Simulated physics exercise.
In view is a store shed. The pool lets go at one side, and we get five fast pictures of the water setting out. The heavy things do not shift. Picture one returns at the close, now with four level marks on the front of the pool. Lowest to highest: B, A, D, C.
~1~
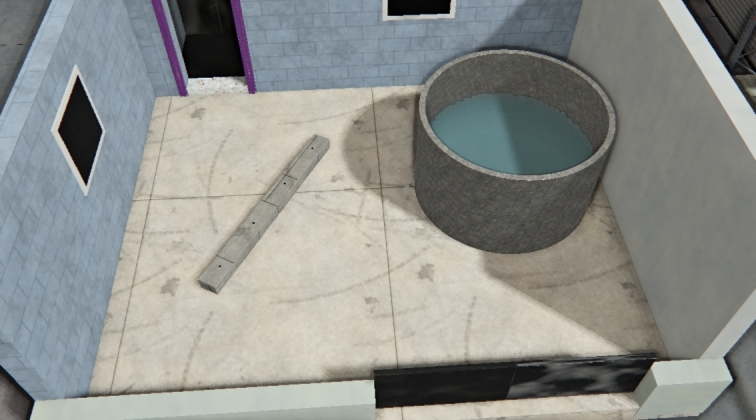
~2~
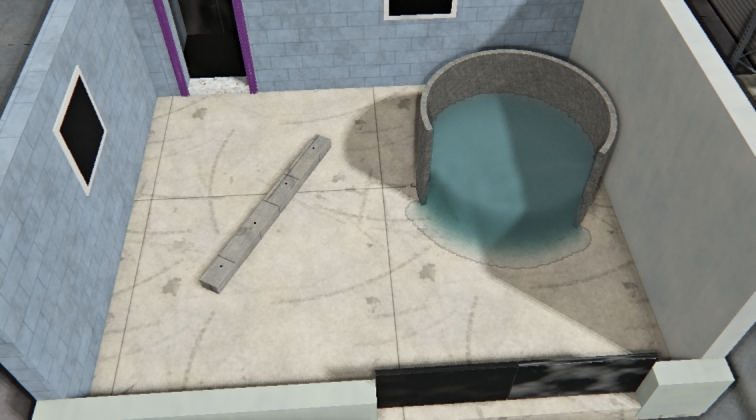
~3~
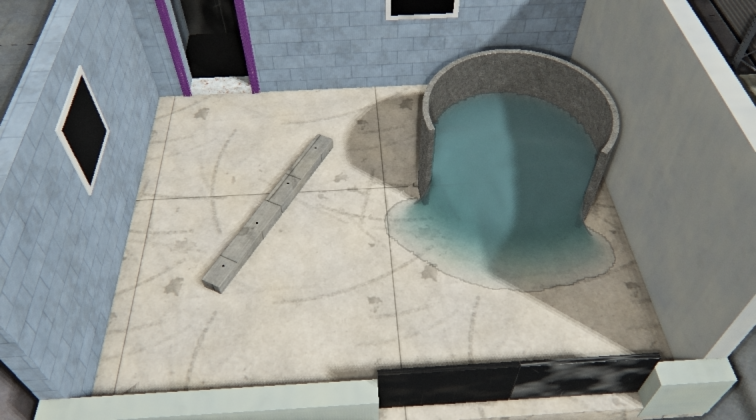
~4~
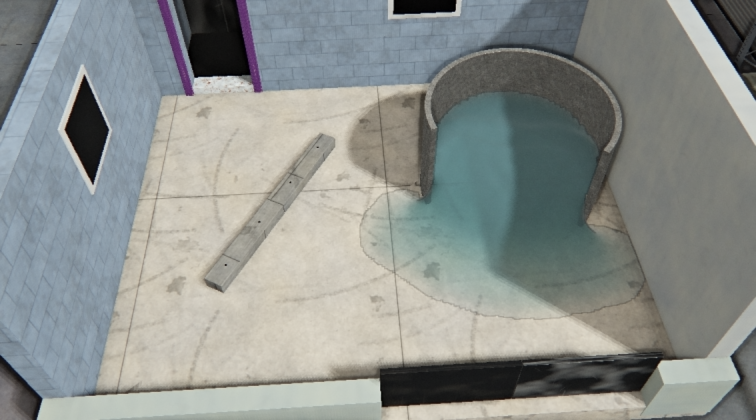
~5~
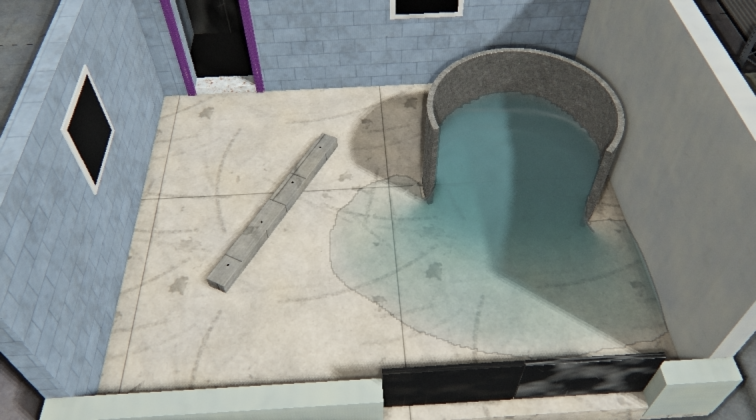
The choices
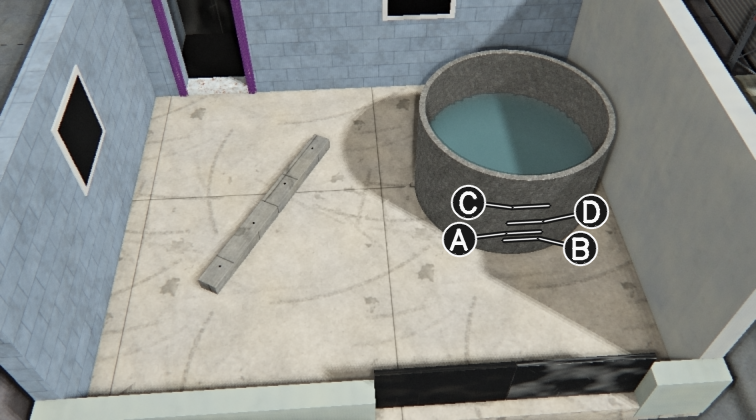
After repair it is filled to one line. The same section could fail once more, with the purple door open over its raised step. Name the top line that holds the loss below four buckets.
Go for D.
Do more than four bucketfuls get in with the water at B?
No.
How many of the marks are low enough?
Three.
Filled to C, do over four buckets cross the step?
Yes, that goes wrong.
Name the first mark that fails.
Here it is mark C.
In white, A at (523, 232); B at (521, 239); C at (530, 206); D at (525, 222); from the bottom up B, A, D, C.
For mark A, nothing gets over.
For mark B, nothing gets over.
For mark C, about 10 bucketfuls get in.
For mark D, a splash gets over, under a bucket.
